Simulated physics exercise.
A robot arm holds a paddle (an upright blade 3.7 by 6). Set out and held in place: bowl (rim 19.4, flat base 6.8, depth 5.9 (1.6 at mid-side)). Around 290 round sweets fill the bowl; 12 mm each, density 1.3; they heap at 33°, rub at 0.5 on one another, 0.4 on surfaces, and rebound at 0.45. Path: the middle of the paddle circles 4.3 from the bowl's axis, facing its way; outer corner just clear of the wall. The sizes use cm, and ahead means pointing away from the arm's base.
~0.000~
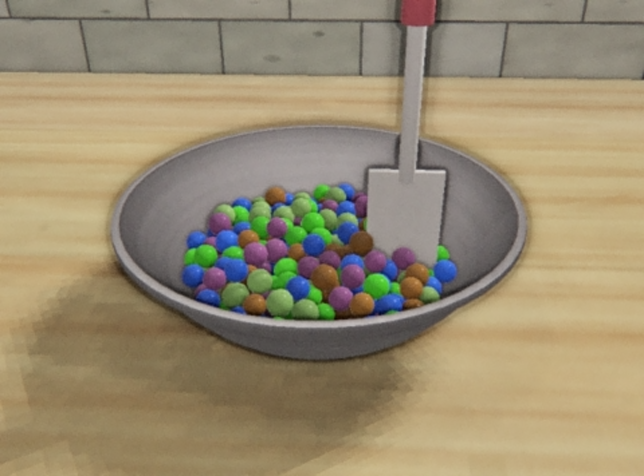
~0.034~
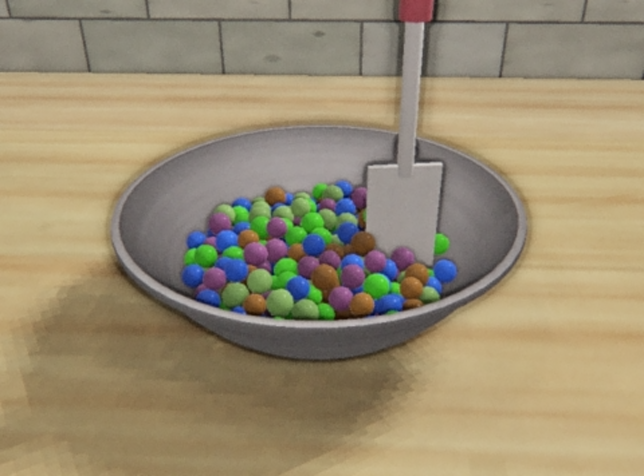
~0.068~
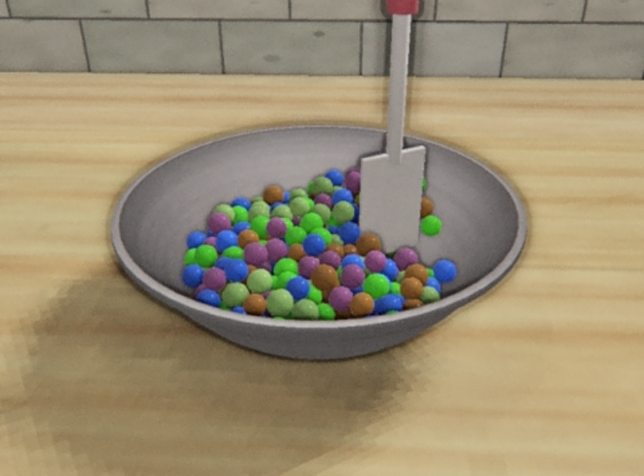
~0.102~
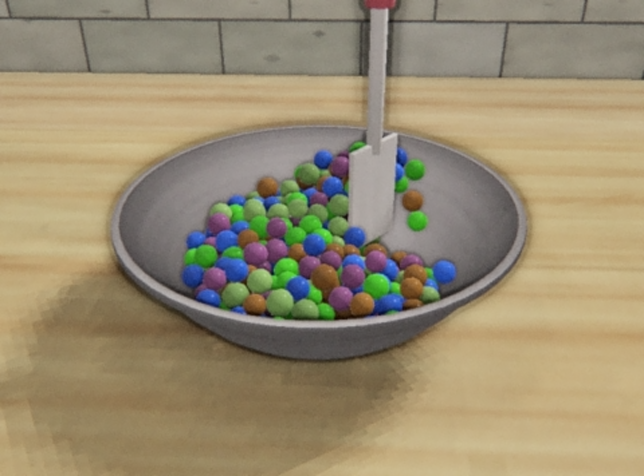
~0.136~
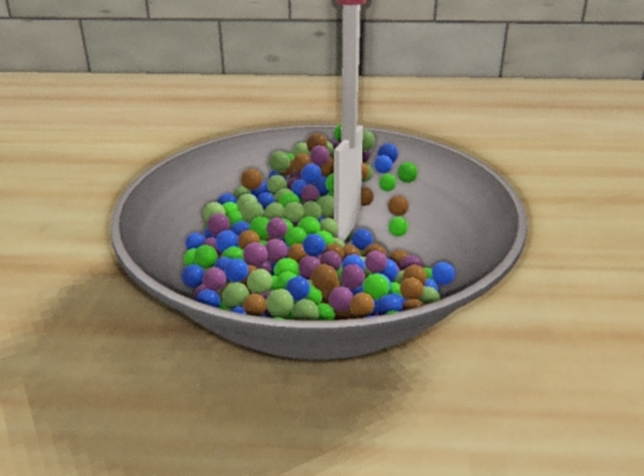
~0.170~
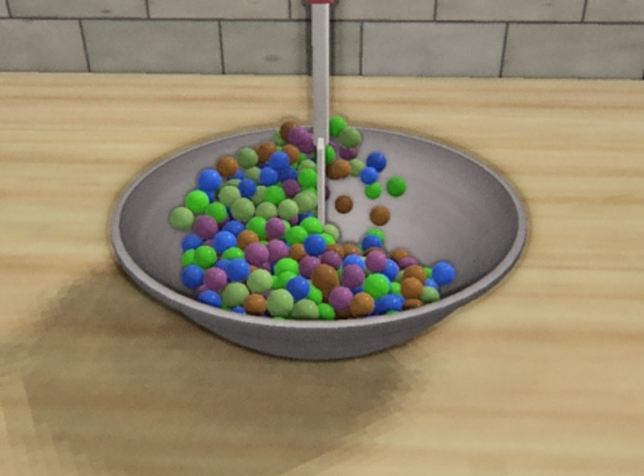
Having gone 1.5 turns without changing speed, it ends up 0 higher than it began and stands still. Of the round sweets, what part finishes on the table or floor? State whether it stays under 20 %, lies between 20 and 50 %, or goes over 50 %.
It stays under 20 %.
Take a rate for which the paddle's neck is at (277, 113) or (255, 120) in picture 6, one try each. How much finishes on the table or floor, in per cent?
Around 25 and 35 percent, in that order.
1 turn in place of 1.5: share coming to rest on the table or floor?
I'd expect some 10 per cent.
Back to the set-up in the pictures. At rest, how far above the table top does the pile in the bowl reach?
6.0 cm, give or take.
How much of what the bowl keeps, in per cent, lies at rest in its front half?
Some 60 per cent.
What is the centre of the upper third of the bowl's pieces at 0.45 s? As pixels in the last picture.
The top third is centred near (342, 286) in the last picture.
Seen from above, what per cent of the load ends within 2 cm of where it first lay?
Some 5 per cent.
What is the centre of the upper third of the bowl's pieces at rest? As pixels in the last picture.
Somewhere close to (235, 269).
By 0.45 s, 266° round, highest piece 8 above the table; 281 in the bowl, 8 on the table or floor, 3 in flight or on the tool.
By 0.74 s, 81° round, highest piece 9 above the table; 263 in the bowl, 28 on the table or floor, 1 in flight or on the tool.
By 1.08 s, 180° round, highest piece 6 above the table; 258 in the bowl, 34 on the table or floor.
By 1.78 s, 180° round, highest piece 6 above the table; 258 in the bowl, 34 on the table or floor.
Final count, 258 in the bowl, 34 on the table or floor. That is 12 % on the table or floor.
